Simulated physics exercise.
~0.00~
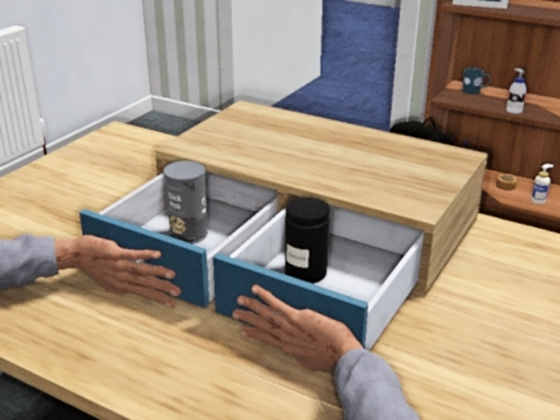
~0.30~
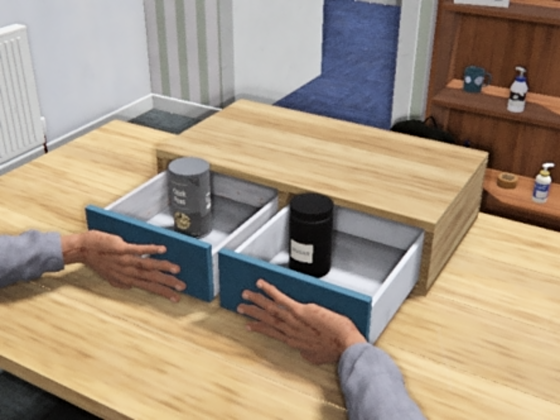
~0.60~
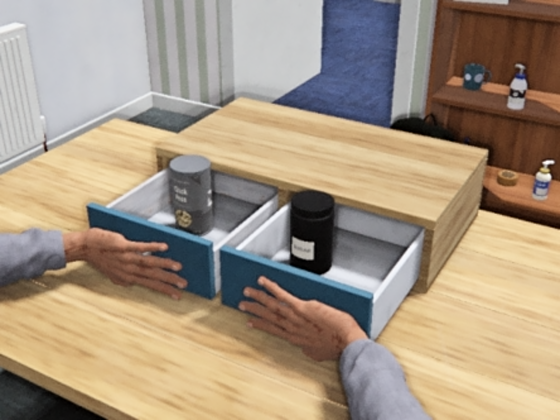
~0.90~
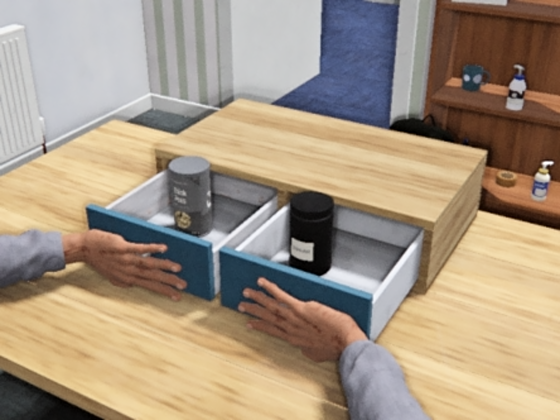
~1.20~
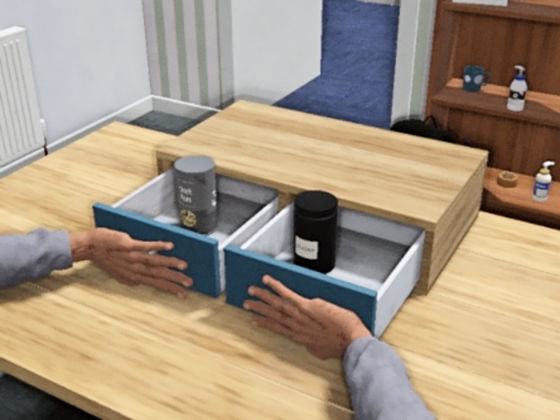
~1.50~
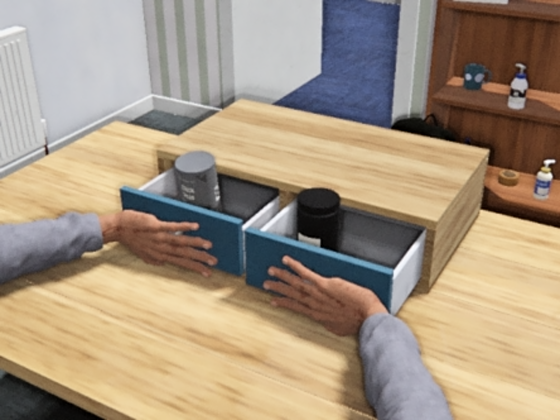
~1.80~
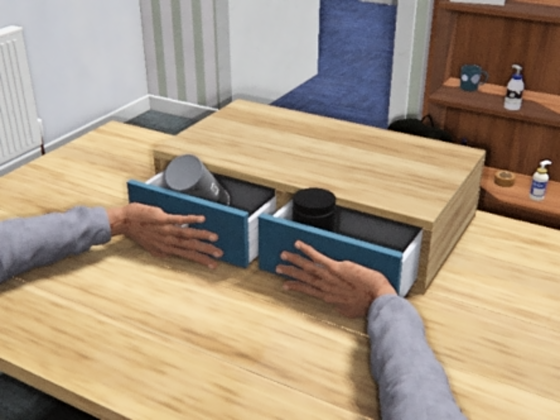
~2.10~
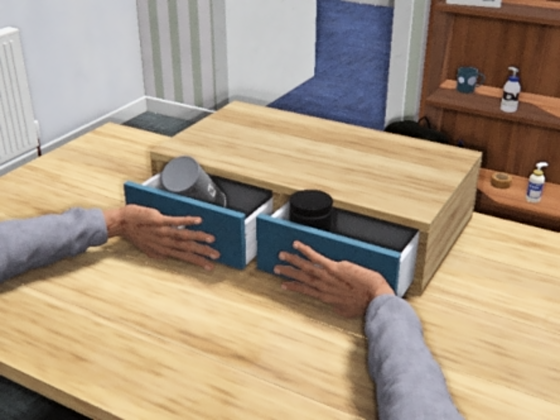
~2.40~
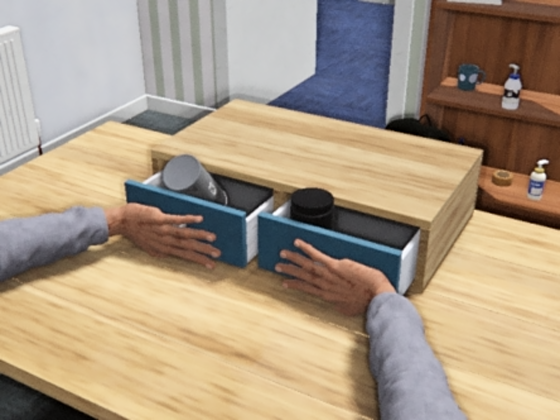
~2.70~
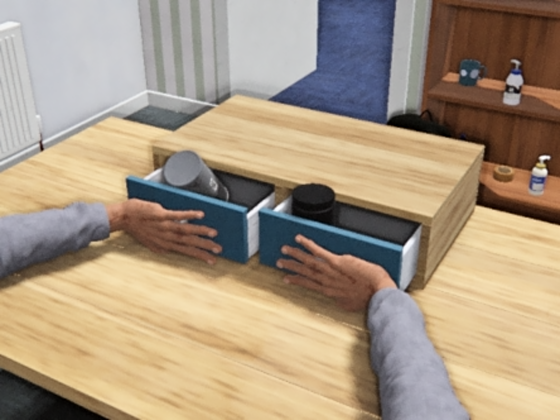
Two blue-fronted drawers being pushed inward by two hands, the grey pot tipping over at left, both drawers stopping still ajar.
